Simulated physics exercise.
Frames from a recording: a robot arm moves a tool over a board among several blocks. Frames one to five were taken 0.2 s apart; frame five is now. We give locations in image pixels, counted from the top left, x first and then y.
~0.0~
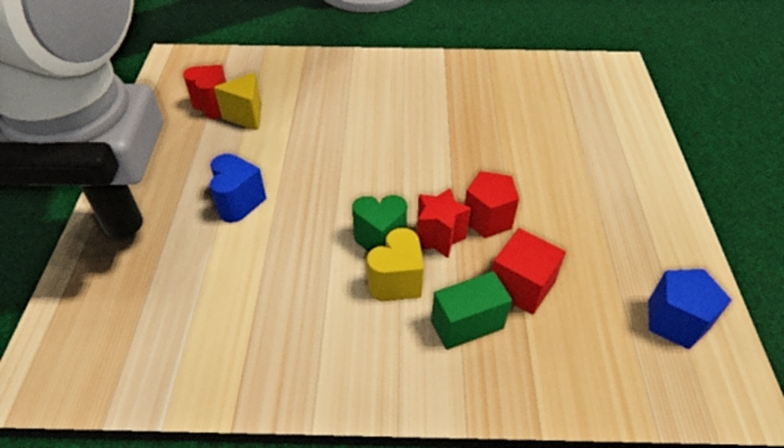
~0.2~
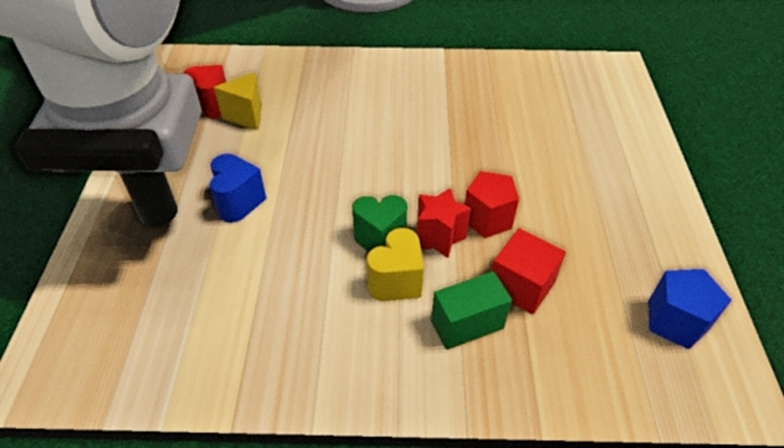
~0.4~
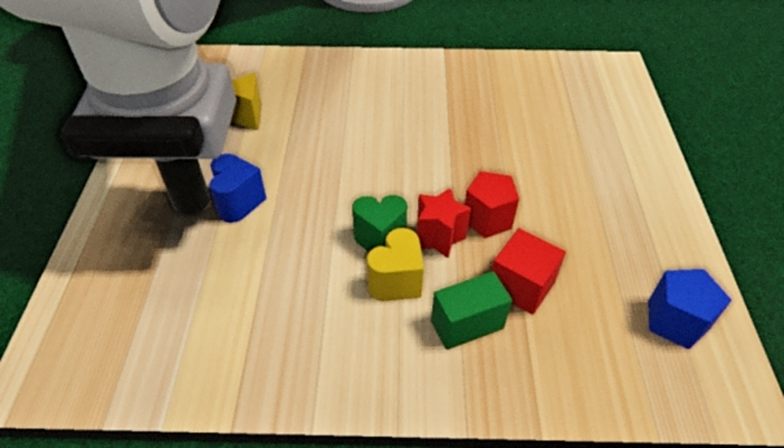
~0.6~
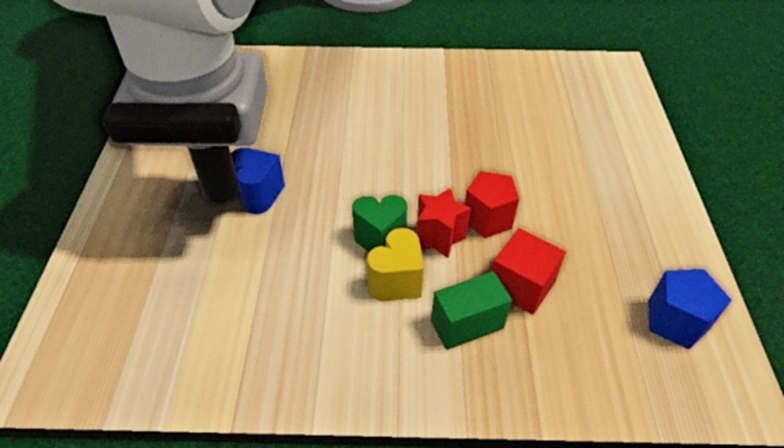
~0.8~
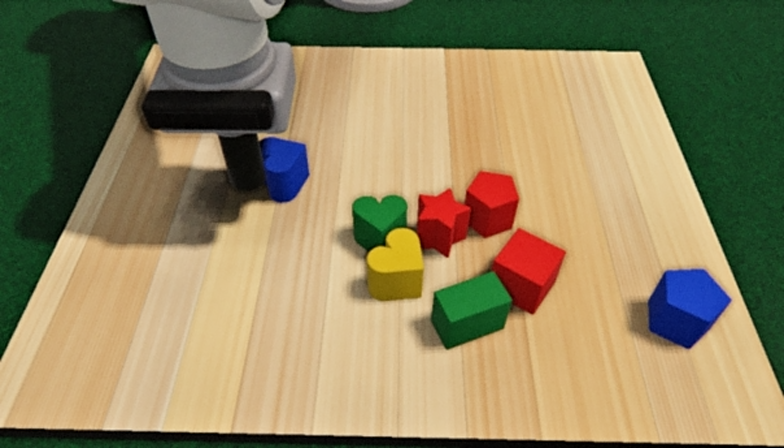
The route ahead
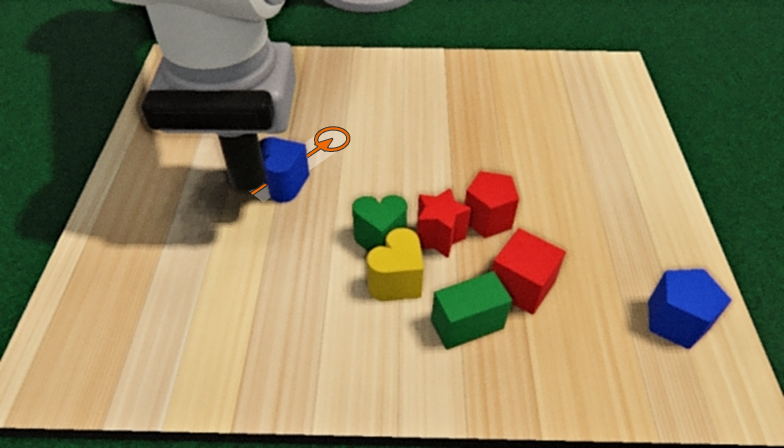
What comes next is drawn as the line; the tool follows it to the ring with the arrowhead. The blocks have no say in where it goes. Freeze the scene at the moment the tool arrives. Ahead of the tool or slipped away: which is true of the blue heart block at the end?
Beside or behind it.
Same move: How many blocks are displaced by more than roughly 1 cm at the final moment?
I'd put the number at one.
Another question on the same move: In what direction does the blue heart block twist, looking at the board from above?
Direction: Clockwise.
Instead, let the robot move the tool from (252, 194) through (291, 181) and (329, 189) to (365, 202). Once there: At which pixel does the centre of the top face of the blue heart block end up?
My prediction: (351, 139).
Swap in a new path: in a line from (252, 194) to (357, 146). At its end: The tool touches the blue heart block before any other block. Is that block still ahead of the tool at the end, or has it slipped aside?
The blue heart block stays in front.
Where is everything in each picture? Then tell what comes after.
The first frame shows tip of the tool at (124, 225), middles of tops, yellow triangular piece at (240, 85), blue heart block at (230, 171).
The second frame shows tool at (159, 213), nothing pushed.
The third frame shows tool at (192, 202), nothing pushed.
The fourth frame shows tool at (221, 190), blue heart block at (252, 163).
The fifth frame shows tool at (249, 179), yellow triangular piece hidden, blue heart block at (279, 152).
The line goes in a line from (252, 194) to (332, 139).
The first path, step by step. One third of the way, tool at (278, 159); blue heart block at (309, 136).
Two thirds of the way, tool at (306, 141); blue heart block at (337, 124), turned 25° clockwise.
At the end, tool at (331, 124); yellow triangular piece unmoved; blue heart block at (358, 118), turned 55° clockwise.
